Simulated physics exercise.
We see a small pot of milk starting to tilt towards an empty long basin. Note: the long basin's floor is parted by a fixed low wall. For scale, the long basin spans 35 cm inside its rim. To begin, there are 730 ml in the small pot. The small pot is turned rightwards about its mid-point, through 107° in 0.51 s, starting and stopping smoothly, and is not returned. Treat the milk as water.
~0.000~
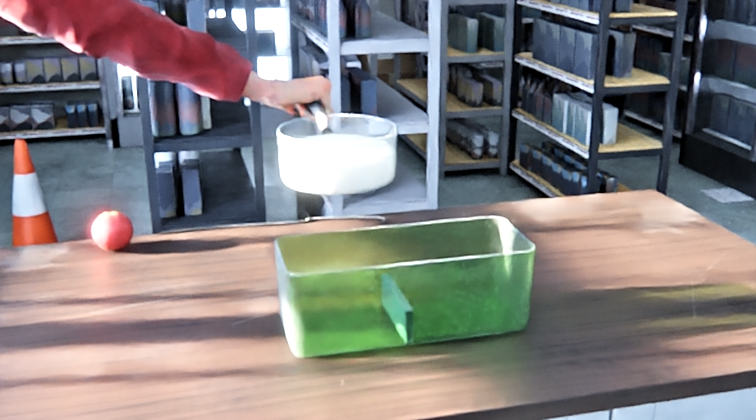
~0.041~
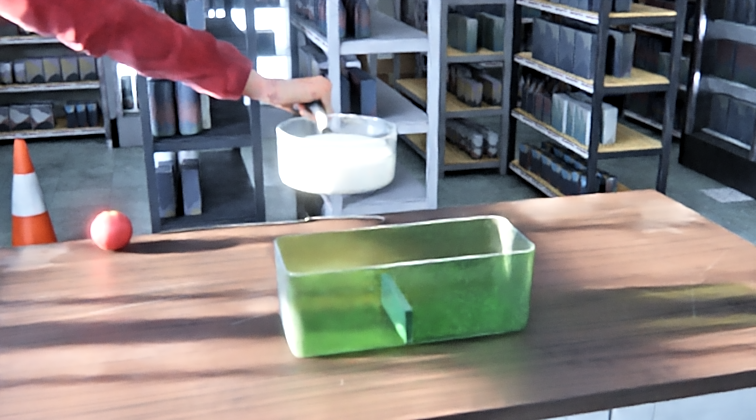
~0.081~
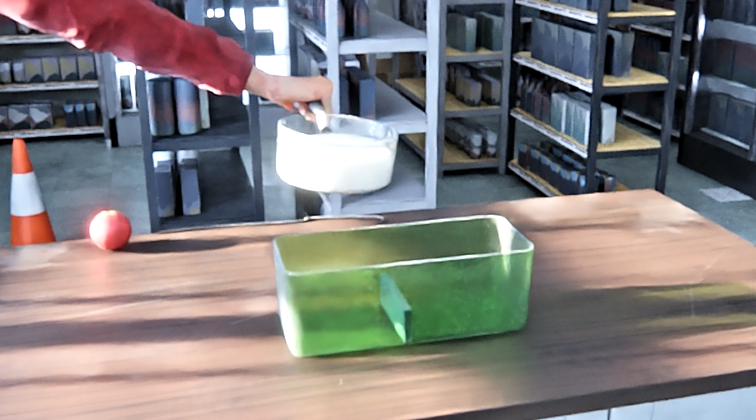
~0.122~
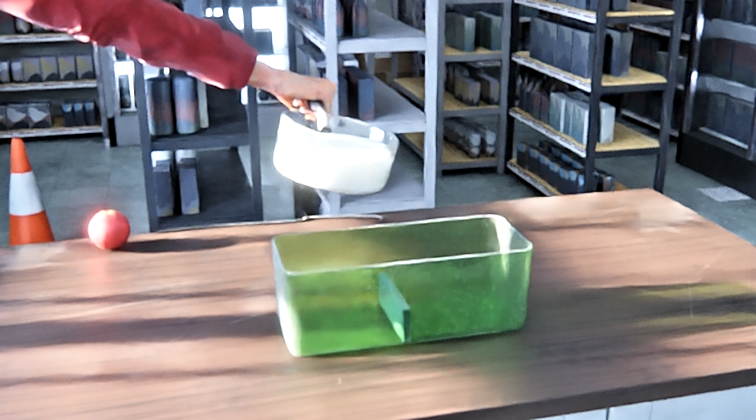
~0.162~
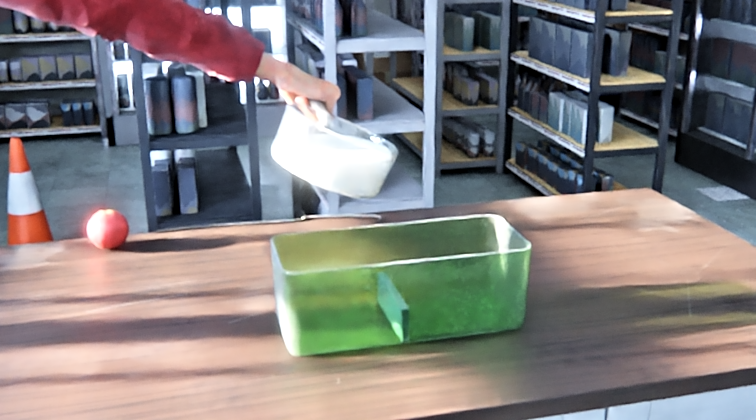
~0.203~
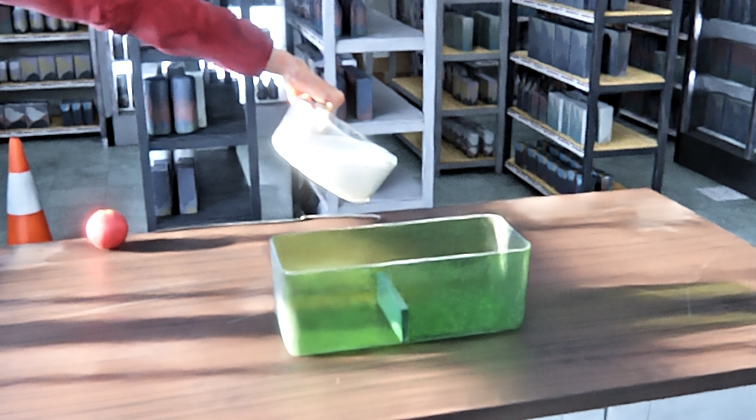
The clip shows a red-sleeved arm holding a small pot of milk above a long green basin on a wooden table; the hand tilts the pot rightwards, gently at first, then more steeply, as the milk shifts towards its right rim.
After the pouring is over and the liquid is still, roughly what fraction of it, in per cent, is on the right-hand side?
Roughly 69 out of 100 parts.
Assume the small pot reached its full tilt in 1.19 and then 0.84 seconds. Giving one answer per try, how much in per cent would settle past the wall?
Roughly 85 per cent the first time and 80 per cent the second.
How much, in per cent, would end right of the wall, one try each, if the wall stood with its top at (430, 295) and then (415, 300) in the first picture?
The first try gives 25 percent and the second 50 percent.
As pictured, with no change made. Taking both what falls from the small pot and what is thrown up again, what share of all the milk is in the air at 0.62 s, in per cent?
Near 5 percent.
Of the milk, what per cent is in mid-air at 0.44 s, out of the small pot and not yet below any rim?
Share: Roughly 48 per cent.
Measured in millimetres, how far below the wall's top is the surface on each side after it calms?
About 40 mm on the left, about 28 mm on the right.
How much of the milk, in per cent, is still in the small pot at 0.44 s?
I'd estimate some 16 % remains.
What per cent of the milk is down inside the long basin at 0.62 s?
Some 92 per cent.
By 0.44 s the tilt is 103° and 17 per cent is still to pour, 0 is left of the wall and 35 right of it.
By 0.62 s the tilt is 107° and 3 per cent is still to pour, 17 is left of the wall and 74 right of it.
By 0.81 s the tilt is 107° and 0 per cent is still to pour, 27 is left of the wall and 69 right of it.
By 1.01 s the tilt is 107° and 0 per cent is still to pour, 29 is left of the wall and 69 right of it.
At rest 29 per cent lies left of the wall, 69 right of it and 1 outside.
